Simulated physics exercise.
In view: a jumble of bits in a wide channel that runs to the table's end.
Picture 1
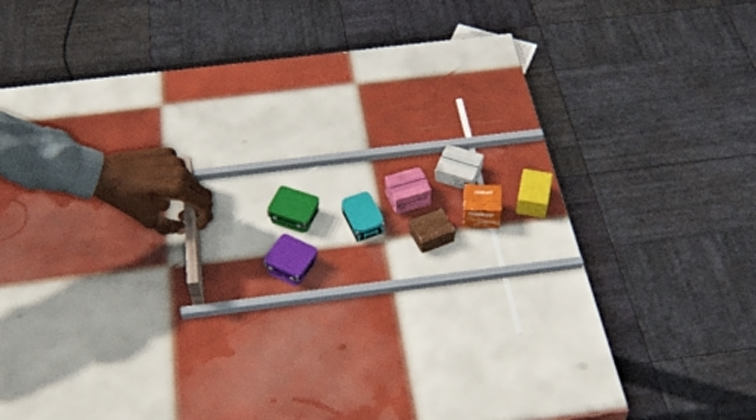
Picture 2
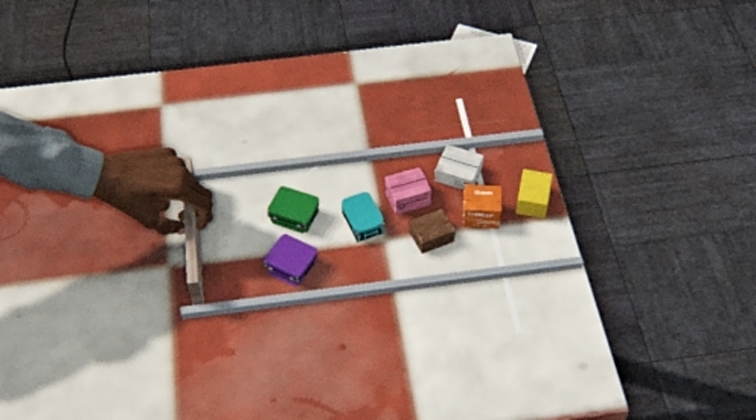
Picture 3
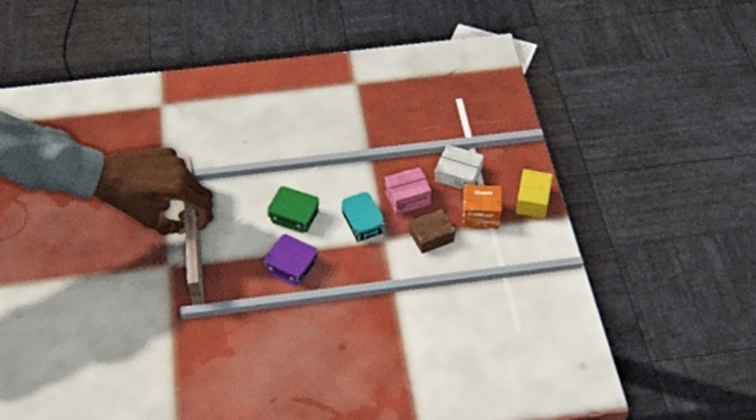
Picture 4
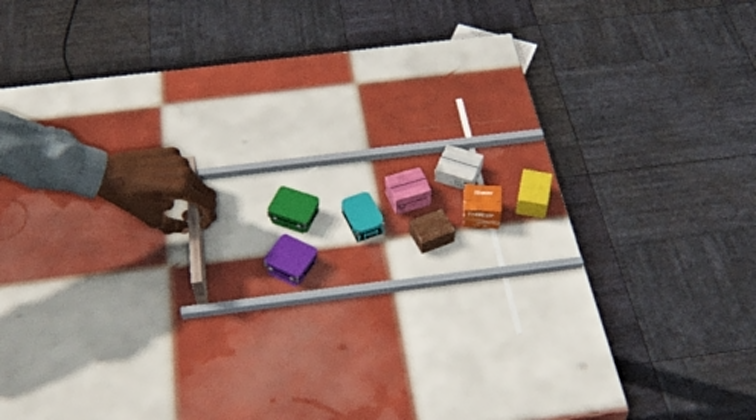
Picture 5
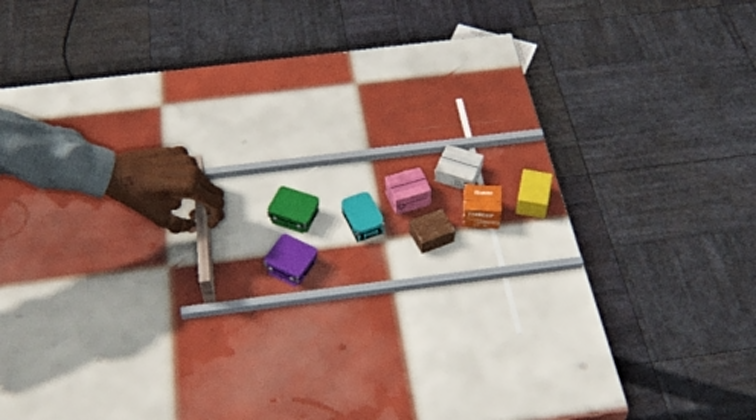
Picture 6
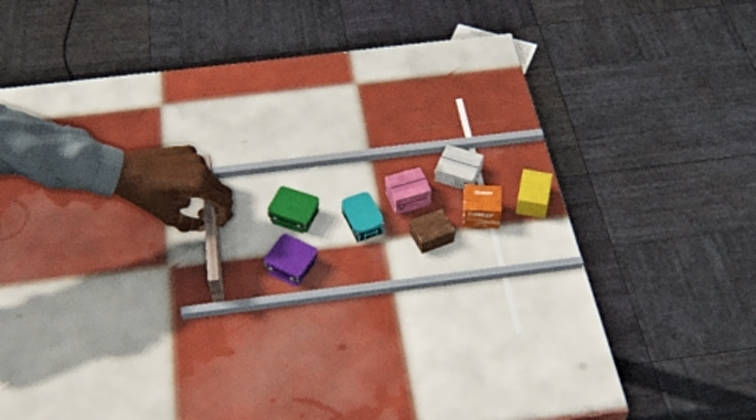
On a checkered tabletop, a hand slides a board slightly right toward scattered colourful blocks.
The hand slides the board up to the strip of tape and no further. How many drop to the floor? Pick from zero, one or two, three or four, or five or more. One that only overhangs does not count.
In the end the number that fall off is three or four.
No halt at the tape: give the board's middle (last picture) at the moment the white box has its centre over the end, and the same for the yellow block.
At (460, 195) for the white box; at (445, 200) for the yellow block.
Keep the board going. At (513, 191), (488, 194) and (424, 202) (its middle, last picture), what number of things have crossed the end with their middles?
The counts: 5, 3 and 0.
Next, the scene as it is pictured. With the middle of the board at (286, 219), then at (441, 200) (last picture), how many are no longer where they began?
By then 2, and 8.
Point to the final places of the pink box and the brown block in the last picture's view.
About (543, 163), and the other about (548, 218).
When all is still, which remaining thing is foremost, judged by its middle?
It is the pink box.
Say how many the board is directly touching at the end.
That makes 2.
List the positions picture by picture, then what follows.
Yellow block (534, 194); orange box (482, 207); white box (459, 168); board (192, 230); tape (487, 207), in the first frame.
Orange box (482, 207); purple case (292, 261), in the second frame.
White box (459, 168); pink box (408, 191), in the third frame.
Yellow block (534, 194); turquoise case (363, 217), in the fourth frame.
Orange box (482, 207); brown block (432, 231), in the fifth frame.
Yellow block (534, 194); orange box (482, 207); white box (459, 168); board (212, 228); tape (487, 207), in the sixth frame.
Soon after, none off yet; yellow block at rest near (534, 194); orange box at rest near (482, 207); white box at rest near (459, 168).
At rest, the number that fall off is three or four; fallen, white box, orange box and yellow block.
